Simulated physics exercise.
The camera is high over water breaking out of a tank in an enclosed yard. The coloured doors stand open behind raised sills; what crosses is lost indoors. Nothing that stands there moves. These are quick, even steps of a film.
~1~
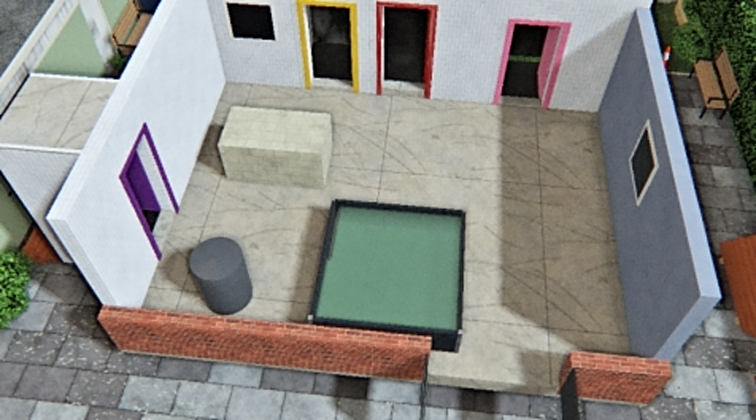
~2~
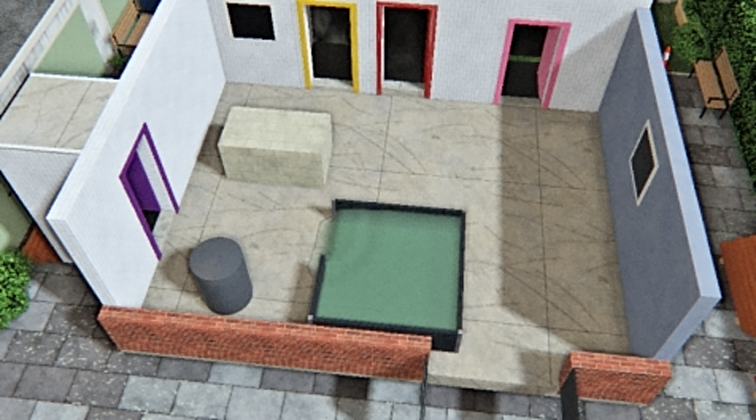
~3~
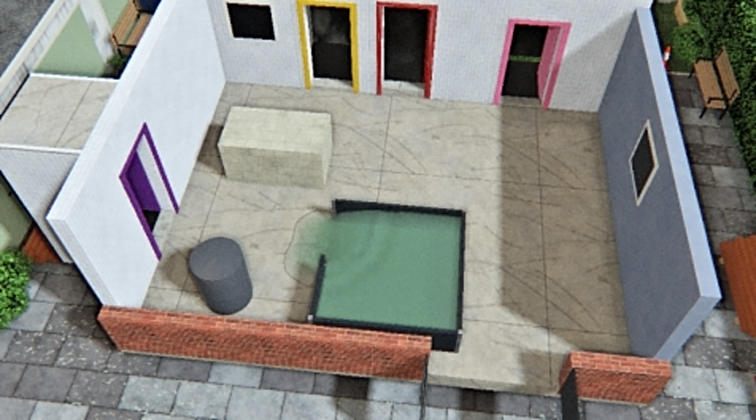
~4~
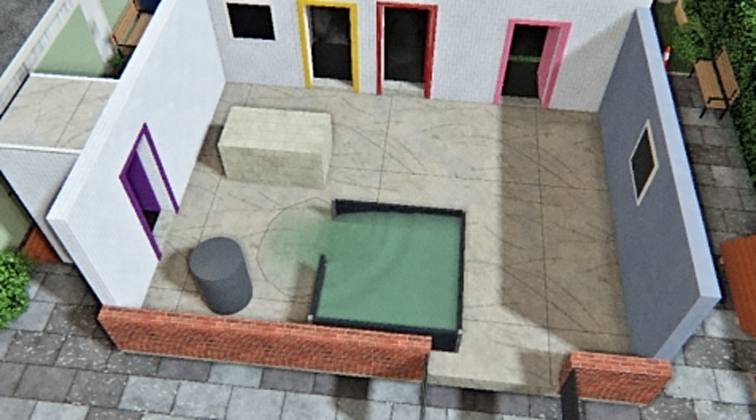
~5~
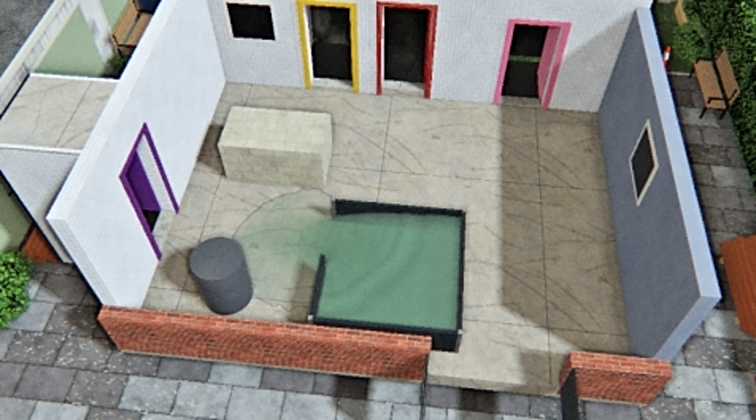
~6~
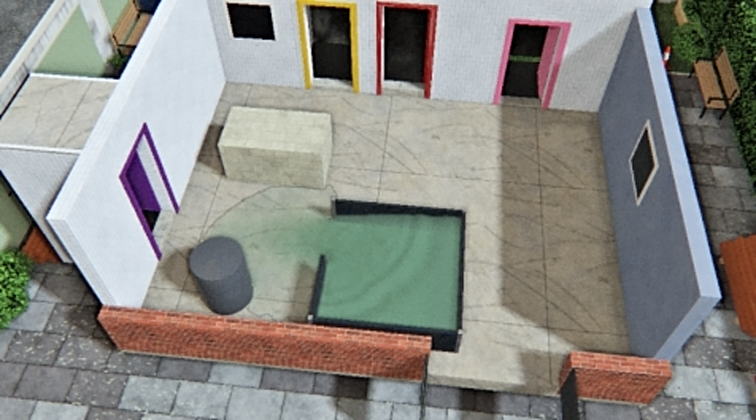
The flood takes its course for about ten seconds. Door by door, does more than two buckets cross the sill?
The pink door stays under that; the purple door takes more than that; the yellow door stays under that; the red door stays under that.
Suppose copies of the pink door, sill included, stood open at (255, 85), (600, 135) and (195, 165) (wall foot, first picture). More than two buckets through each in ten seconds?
As listed: Passes that mark, is under, passes that mark.
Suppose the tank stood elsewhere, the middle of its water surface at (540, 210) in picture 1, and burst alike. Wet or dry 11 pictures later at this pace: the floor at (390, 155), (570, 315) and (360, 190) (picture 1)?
As listed: Awash, not flooded, covered.
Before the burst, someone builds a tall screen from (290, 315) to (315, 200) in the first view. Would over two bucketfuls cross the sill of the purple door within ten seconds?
One by one: Purple door takes less.
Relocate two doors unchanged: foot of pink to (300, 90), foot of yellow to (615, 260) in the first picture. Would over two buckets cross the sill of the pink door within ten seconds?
One by one: Pink door is over.
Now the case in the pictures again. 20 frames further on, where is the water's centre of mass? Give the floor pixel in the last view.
Roughly at (315, 255).
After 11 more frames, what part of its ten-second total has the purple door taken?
Some 25 per cent.
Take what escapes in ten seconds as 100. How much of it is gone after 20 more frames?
About 55 per cent.
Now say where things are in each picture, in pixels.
Still water in the water tank at (392, 264), in the first frame.
The front is at a hidden place, out from the gap at (331, 243), in the second frame.
The front is at (289, 266), out from the gap at (331, 243), in the third frame.
Water pours out at (331, 243) and has run to (262, 260), in the fourth frame.
Water pours out at (331, 243) and has run to a hidden place, in the fifth frame.
The front is at a hidden place, out from the gap at (331, 243), in the sixth frame.
A moment on, water covers 15 % of the floor; the pink door not reached, the purple door under two buckets in, the yellow door not reached, the red door not reached.
Next, water covers 25 % of the floor; the pink door not reached, the purple door over two buckets in, the yellow door not reached, the red door not reached.
Then, water covers 30 % of the floor; the pink door not reached, the purple door far over two buckets in, the yellow door not reached, the red door not reached.
Later, water covers 45 % of the floor; the pink door not reached, the purple door far over two buckets in, the yellow door wet at the sill, nothing in, the red door wet at the sill, nothing in.
In the end, water covers 80 % of the floor; the pink door wet at the sill, nothing in, the purple door far over two buckets in, the yellow door wet at the sill, nothing in, the red door wet at the sill, nothing in.
